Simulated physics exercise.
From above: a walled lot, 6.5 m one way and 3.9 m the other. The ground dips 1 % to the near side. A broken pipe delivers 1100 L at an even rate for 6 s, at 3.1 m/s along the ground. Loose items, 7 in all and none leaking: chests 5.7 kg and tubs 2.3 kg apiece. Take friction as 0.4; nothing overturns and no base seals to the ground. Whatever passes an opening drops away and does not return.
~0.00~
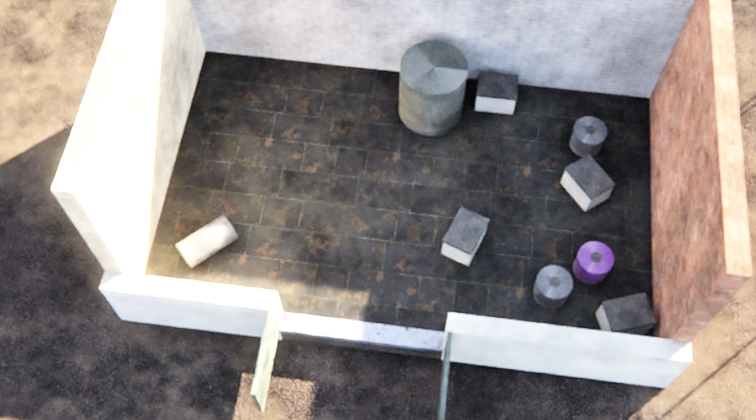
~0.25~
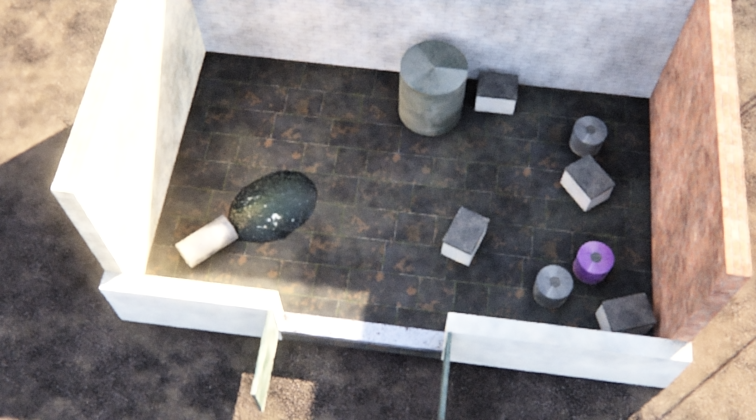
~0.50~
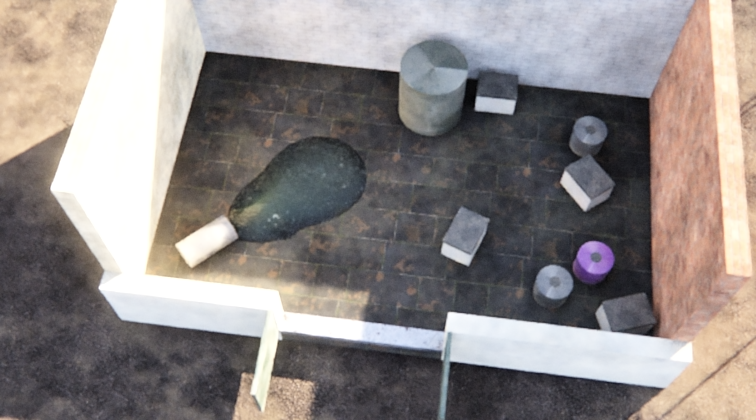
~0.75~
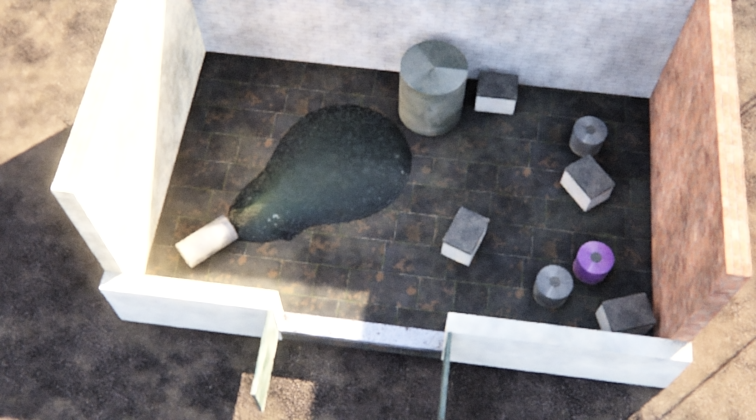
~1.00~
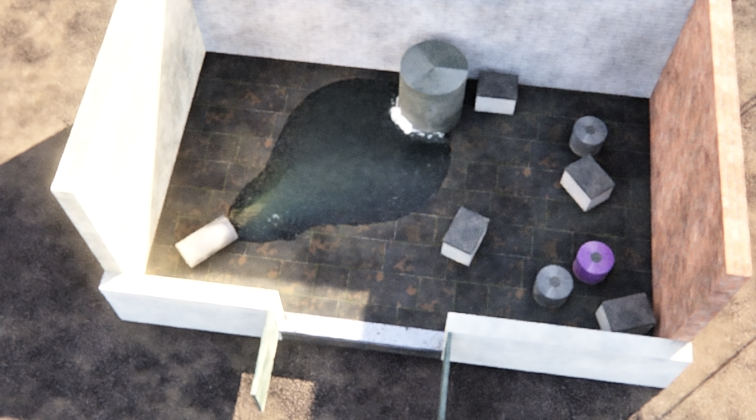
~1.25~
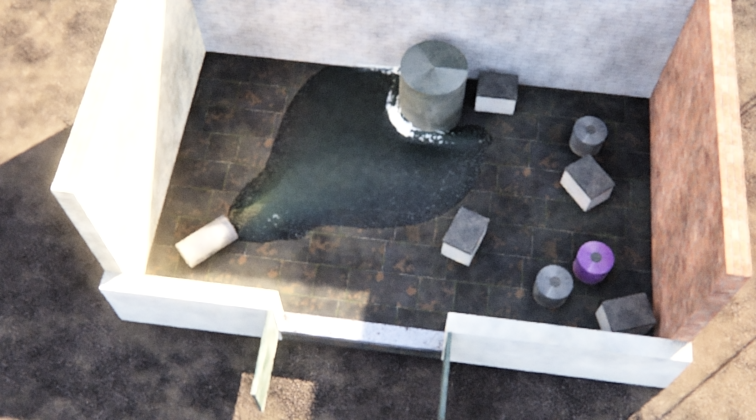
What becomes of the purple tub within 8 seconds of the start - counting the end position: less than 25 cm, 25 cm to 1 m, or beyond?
The purple tub ends far away.
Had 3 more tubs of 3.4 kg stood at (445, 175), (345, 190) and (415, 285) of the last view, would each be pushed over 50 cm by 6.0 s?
In turn: Over, past it, less.
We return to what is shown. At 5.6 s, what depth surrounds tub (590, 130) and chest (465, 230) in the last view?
About 11 and 1 cm.
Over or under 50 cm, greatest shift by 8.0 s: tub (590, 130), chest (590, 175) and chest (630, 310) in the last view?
In that order: Over, over, over.
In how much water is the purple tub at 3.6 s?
About 1 cm.
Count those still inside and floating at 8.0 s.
I count 6.
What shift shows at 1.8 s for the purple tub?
Roughly 0 cm by then.
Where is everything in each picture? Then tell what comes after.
In the first frame, the purple tub at (596, 257) rests on the ground; water covers 0.0 m2; 0 of 7 have shifted.
In the second frame, the purple tub at (596, 257), on the bottom; 0.8 m2 under water; 0 of 7 have shifted.
In the third frame, the purple tub at (596, 257), on the bottom; water covers 1.9 m2; 0 of 7 have shifted.
In the fourth frame, the purple tub at (596, 257) rests on the ground; water covers 3.3 m2; 0 of 7 have shifted.
In the fifth frame, the purple tub at (596, 257), on the bottom; 4.8 m2 under water; 0 of 7 have shifted.
In the sixth frame, the purple tub at (596, 257) rests on the ground; 6.0 m2 under water; 0 of 7 have shifted.
After 1.8 s the purple tub is near (596, 257), 0.0 m from its start, aground; 0 of 7 are out; 0 afloat.
After 3.6 s the purple tub is near (596, 257), 0.0 m from its start, aground; 0 of 7 are out; 2 afloat.
After 5.6 s the purple tub is near (583, 269), 0.2 m from its start, afloat; 0 of 7 are out; 4 afloat.
After 8.0 s the purple tub is near (449, 265), 1.9 m from its start, afloat; 0 of 7 are out; 6 afloat.
